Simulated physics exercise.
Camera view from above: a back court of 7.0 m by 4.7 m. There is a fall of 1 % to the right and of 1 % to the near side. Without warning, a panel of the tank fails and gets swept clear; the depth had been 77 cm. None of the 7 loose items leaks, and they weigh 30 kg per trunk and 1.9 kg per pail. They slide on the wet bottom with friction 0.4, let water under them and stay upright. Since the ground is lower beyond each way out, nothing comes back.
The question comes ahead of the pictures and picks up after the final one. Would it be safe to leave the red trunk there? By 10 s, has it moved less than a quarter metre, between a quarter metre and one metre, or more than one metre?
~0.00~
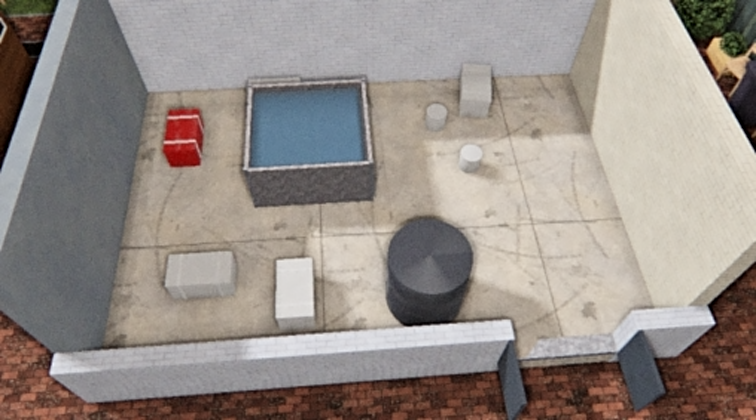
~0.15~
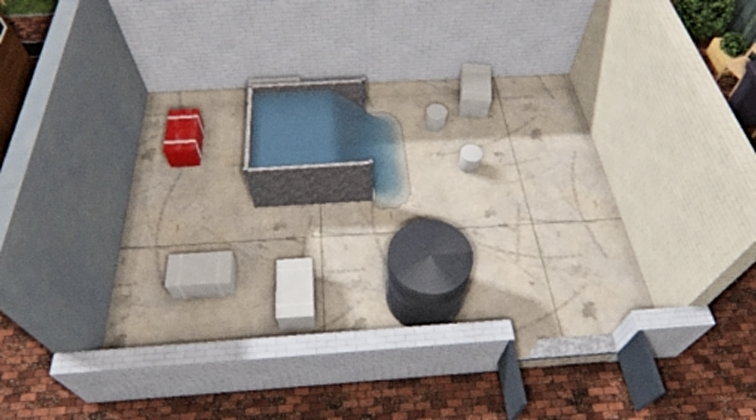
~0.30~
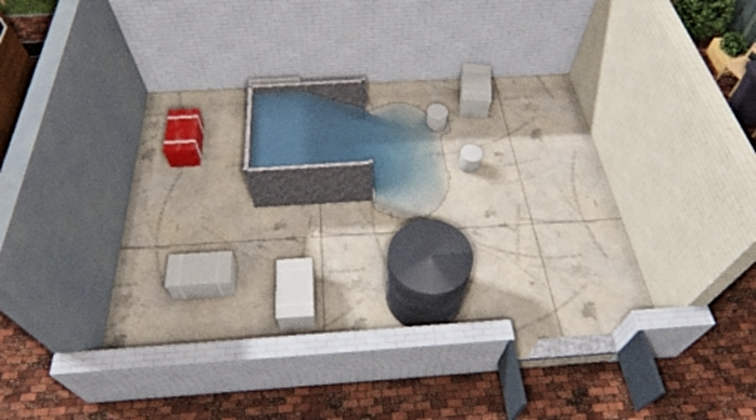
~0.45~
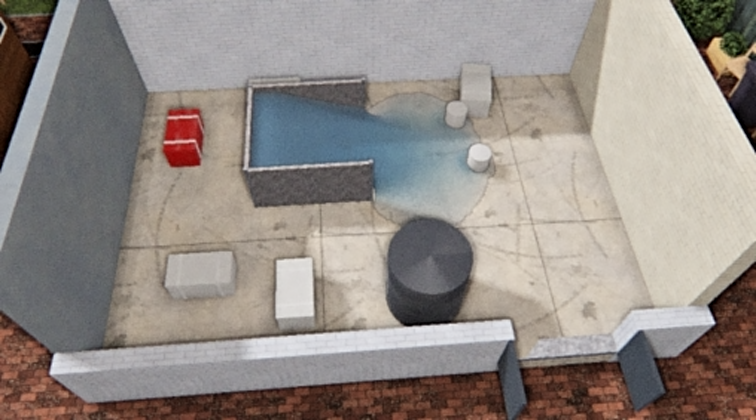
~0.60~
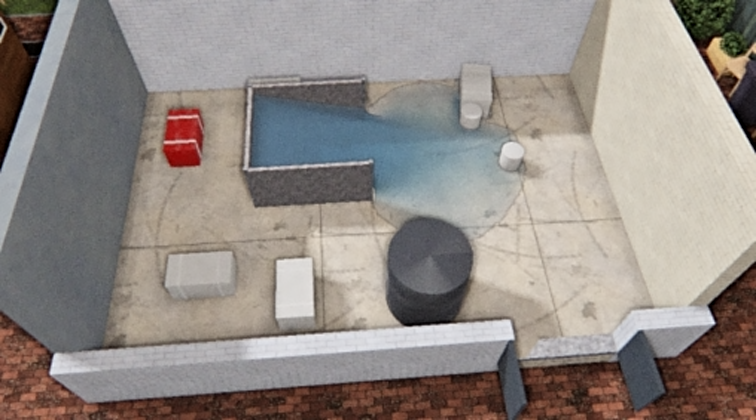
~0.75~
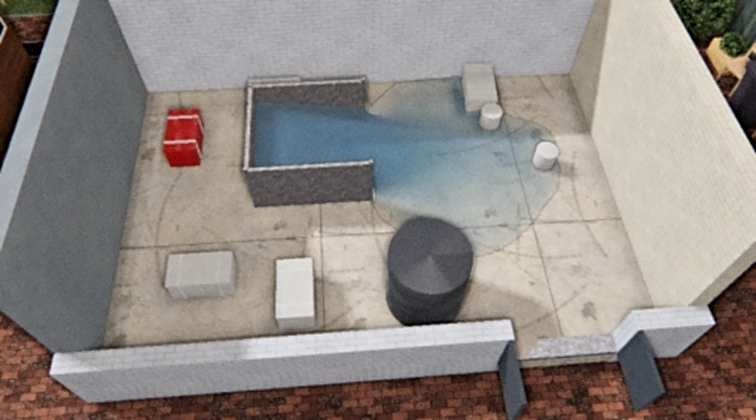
Steady.
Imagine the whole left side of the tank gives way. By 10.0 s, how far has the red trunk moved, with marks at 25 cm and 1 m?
I'd say the red trunk gets swept off.
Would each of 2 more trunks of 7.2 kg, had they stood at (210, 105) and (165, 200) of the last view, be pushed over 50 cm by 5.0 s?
Lab note - ordered: Below threshold / below threshold.
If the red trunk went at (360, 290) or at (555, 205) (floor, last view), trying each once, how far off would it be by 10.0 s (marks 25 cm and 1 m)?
Try one, it keeps its spot; try two, it is swept a long way.
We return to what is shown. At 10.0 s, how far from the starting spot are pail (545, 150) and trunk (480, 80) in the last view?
In that order: Gone out, 60 cm.
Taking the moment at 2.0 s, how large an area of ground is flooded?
17 m2.
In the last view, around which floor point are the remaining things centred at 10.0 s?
Close to pixel (295, 186).
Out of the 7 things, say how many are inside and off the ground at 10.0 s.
The number is 0.
After 2.0 s the red trunk is near (181, 129), 0.0 m from its start, aground; 0 of 7 are out; 3 afloat.
After 4.5 s the red trunk is near (181, 129), 0.0 m from its start, aground; 0 of 7 are out; 3 afloat.
After 7.0 s the red trunk is near (181, 129), 0.0 m from its start, aground; 1 of 7 are out; 1 afloat.
After 10.0 s the red trunk is near (181, 129), 0.0 m from its start, aground; 2 of 7 are out; 0 afloat.
